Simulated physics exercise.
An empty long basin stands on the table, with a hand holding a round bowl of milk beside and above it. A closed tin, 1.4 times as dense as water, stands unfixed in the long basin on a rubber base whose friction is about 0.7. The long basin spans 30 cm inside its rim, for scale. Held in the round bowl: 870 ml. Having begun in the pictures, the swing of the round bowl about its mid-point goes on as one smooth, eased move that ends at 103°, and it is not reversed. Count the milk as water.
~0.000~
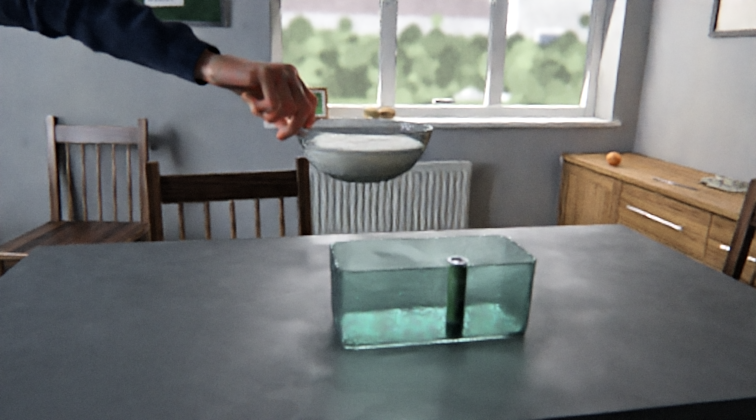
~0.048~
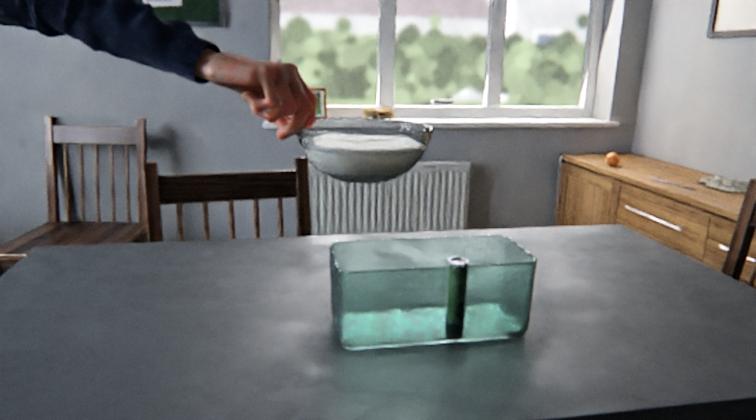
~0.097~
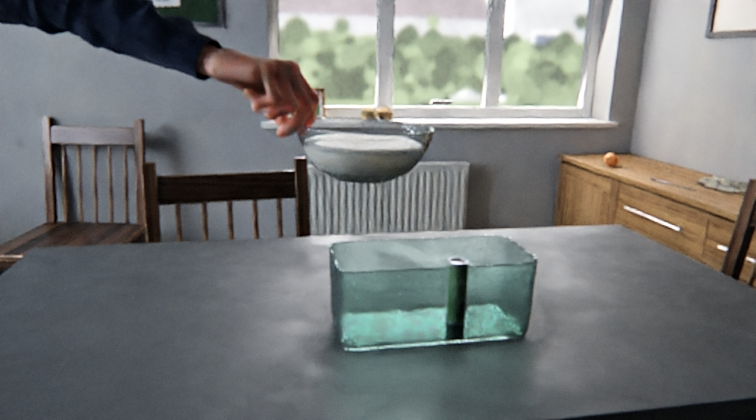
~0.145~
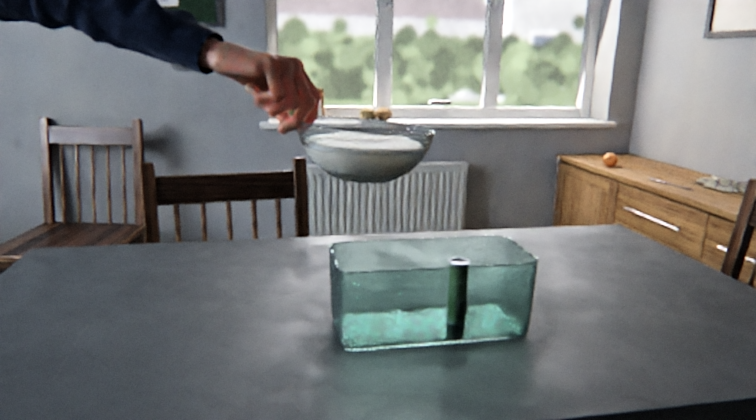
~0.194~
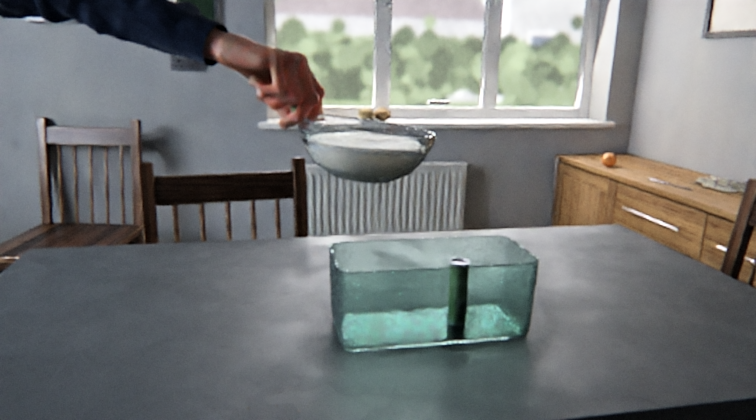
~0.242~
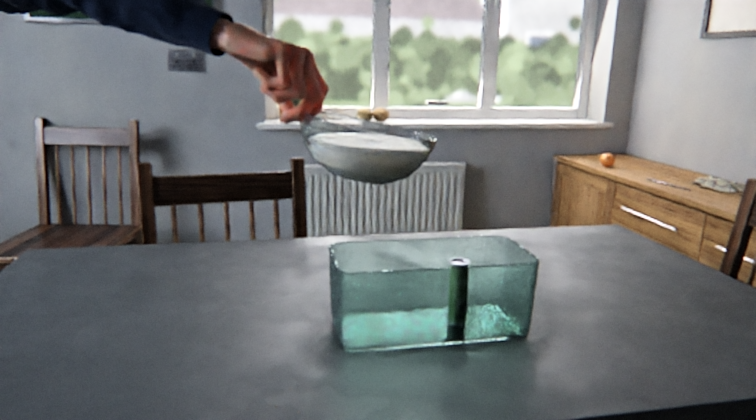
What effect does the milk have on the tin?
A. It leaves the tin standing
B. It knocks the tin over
It leaves the tin standing.
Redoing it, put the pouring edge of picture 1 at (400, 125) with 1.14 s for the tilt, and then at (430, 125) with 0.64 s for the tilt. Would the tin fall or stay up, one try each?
Try 1: Still standing; try 2: Tipped over.
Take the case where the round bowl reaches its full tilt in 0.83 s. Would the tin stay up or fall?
The tin stays on its base.
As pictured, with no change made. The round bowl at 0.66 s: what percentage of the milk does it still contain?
Roughly 40 per cent.
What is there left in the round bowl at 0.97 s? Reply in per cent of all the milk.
Roughly 1 percent remains.
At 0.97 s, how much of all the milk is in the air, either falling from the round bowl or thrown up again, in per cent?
I'd say some 6 per cent is in the air.
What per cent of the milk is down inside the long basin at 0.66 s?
Some 16 per cent.
After 0.66 s the tilt is 64° and 41 per cent is still to pour; the tin stands where it began.
After 0.97 s the tilt is 97° and 1 per cent is still to pour; the tin stands where it began.
After 1.29 s the tilt is 103° and 0 per cent is still to pour; the tin stands where it began.
After 1.64 s the tilt is 103° and 0 per cent is still to pour; the tin stands where it began.
In the end the tin stands where it began.
